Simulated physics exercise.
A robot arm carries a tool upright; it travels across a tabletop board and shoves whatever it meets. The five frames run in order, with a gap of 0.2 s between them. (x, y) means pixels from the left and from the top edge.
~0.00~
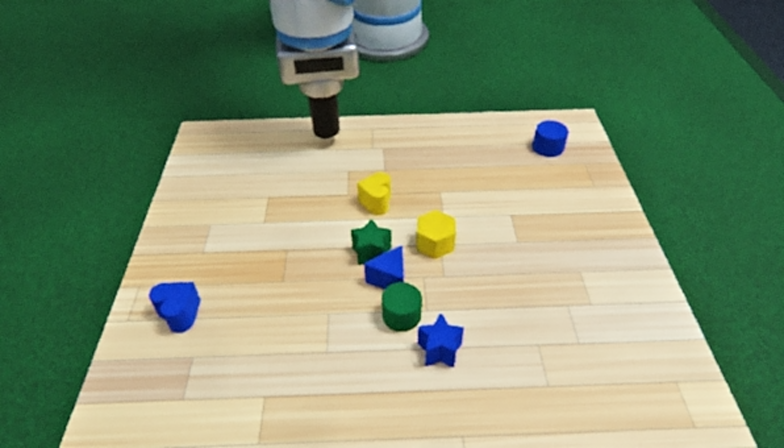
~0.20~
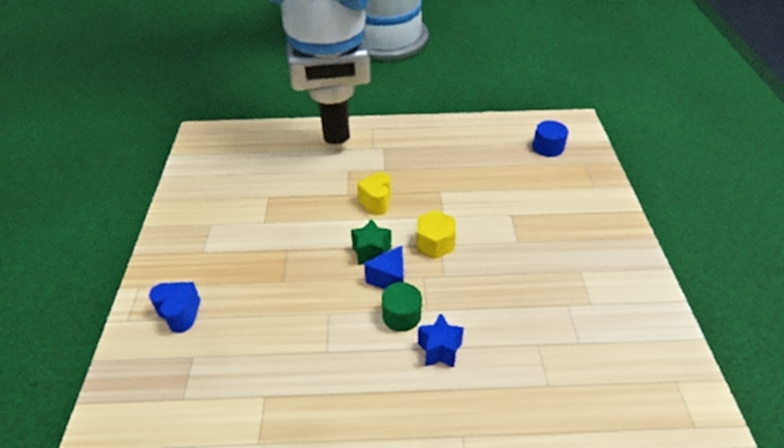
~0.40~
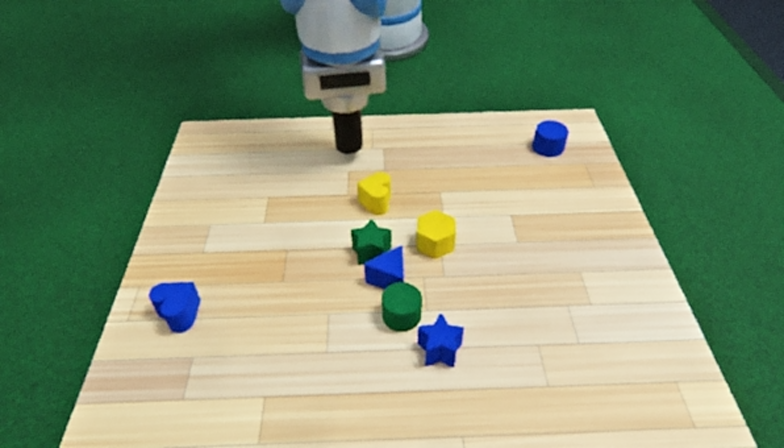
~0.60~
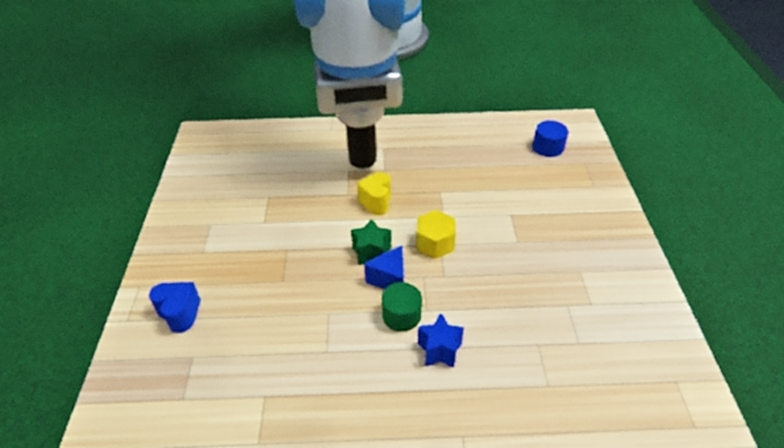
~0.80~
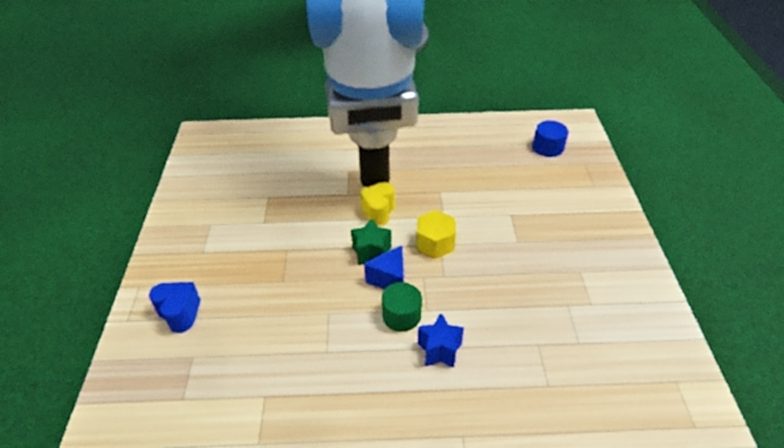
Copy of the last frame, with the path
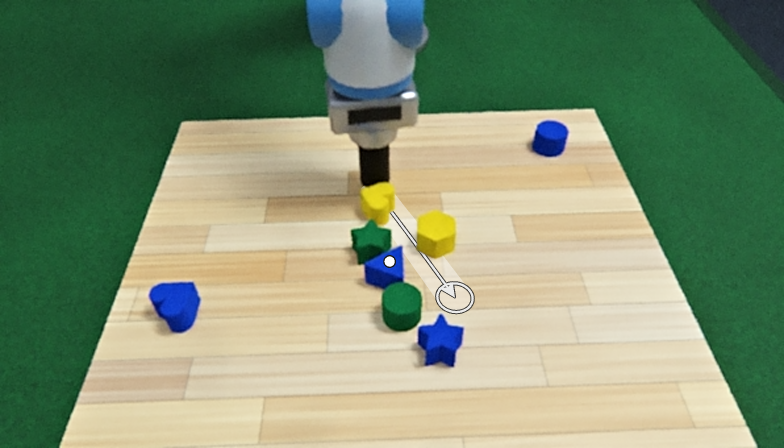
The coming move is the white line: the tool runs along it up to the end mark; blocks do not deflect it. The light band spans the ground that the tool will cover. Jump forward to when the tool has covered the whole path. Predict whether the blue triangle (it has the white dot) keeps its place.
Here's my answer: The blue triangle remains in position.
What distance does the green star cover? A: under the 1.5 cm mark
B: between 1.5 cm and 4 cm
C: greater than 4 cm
Choice B: Between 1.5 cm and 4 cm.
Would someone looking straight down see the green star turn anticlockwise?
Going by the path, yes.
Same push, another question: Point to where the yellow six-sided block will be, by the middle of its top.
Pixel (473, 245).
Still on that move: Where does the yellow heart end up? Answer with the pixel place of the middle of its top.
Around pixel (379, 225).
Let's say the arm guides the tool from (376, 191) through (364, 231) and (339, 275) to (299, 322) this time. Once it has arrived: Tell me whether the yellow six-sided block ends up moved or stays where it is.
The yellow six-sided block does not move.
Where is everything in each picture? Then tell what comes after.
In the first picture, tool tip (327, 131); block tops, green star (371, 234); yellow heart (376, 184); blue triangle (390, 262); yellow six-sided block (436, 224).
In the second picture, tool (337, 137); blocks unchanged.
In the third picture, tool (349, 146); blocks unchanged.
In the fourth picture, tool (363, 160); blocks unchanged.
In the fifth picture, tool (375, 179); green star (371, 234); yellow heart (378, 194); blue triangle (390, 262); yellow six-sided block (436, 224).
Path on the board, from (376, 191) to (455, 297); the dot is on the blue triangle.
What follows on the original path. One third of the way, tool (399, 211); green star (364, 242), turned 25° anticlockwise; yellow heart (379, 222), turned 80° clockwise.
Two thirds of the way, tool (426, 246); green star (361, 245), turned 25° anticlockwise; yellow heart (379, 225), turned 85° clockwise; yellow six-sided block (464, 240), turned 60° anticlockwise.
At the end, tool (456, 286); green star (361, 245), turned 25° anticlockwise; yellow heart (379, 225), turned 85° clockwise; blue triangle in place; yellow six-sided block (473, 245), turned 90° anticlockwise.
